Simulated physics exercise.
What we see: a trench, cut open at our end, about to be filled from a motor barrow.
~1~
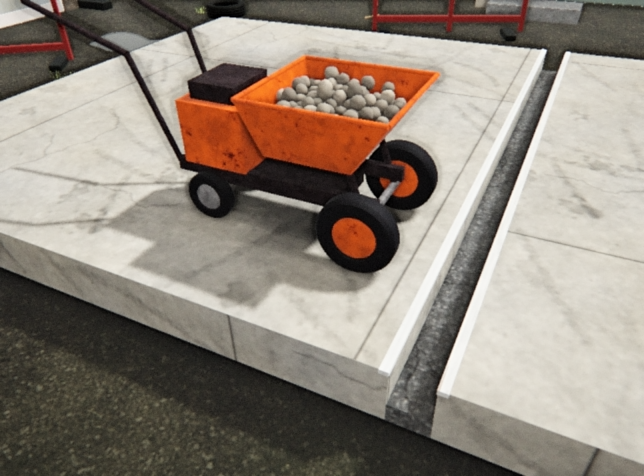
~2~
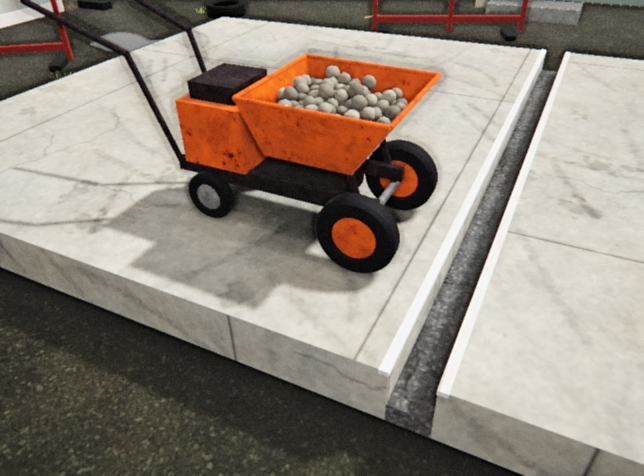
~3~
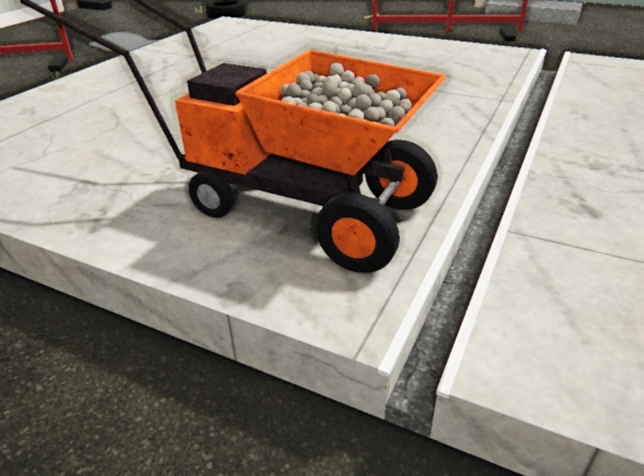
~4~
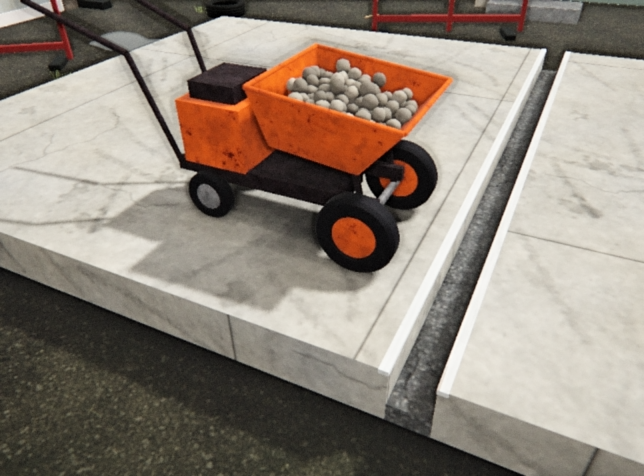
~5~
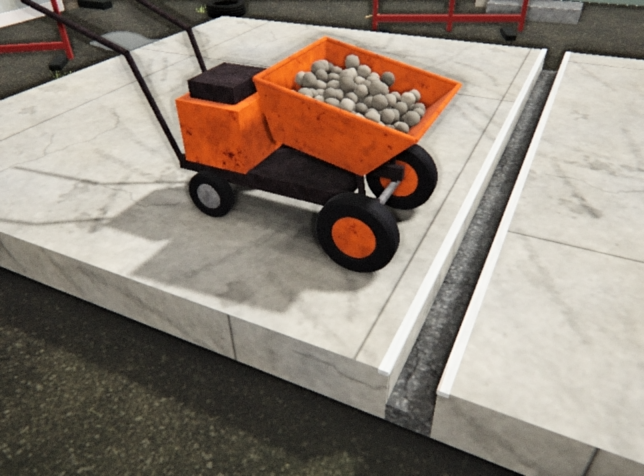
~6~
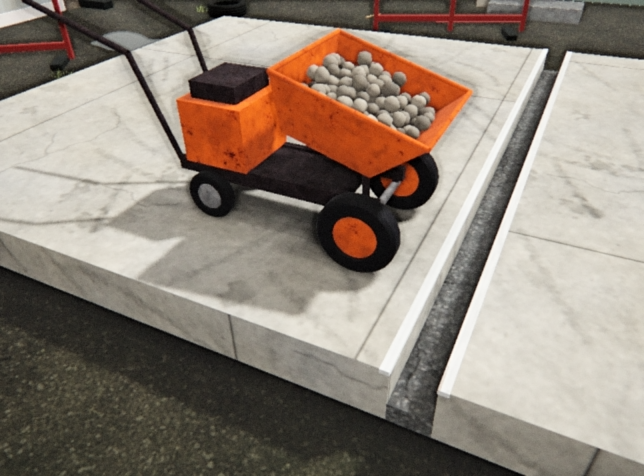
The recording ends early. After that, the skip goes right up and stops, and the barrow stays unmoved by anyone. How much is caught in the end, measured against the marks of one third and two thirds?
Fraction in: Below one third.
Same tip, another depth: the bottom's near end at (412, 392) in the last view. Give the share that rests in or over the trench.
Around 10 per cent.
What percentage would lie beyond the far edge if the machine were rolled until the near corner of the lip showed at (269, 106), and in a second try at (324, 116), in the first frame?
0 % and 10 %, in that order.
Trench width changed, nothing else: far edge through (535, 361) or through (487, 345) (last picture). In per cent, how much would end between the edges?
Near 90 % and 30 %.
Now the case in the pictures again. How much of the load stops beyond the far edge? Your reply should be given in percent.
80 %.
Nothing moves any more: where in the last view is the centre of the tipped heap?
(538, 269).
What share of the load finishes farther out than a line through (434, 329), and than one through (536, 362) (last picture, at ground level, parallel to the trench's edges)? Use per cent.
Close to 80 and 30 per cent respectively.
Soon, skip tipped steeply; all in the skip.
A while on, skip tipped right over; most in the skip; about a quarter beyond it; a stray few falling.
Towards the end, skip tipped right over; about a quarter in the skip; a stray few in or heaped over the trench; most beyond it.
Finally, skip tipped right over; a small part in the skip; a small part in or heaped over the trench; most beyond it.
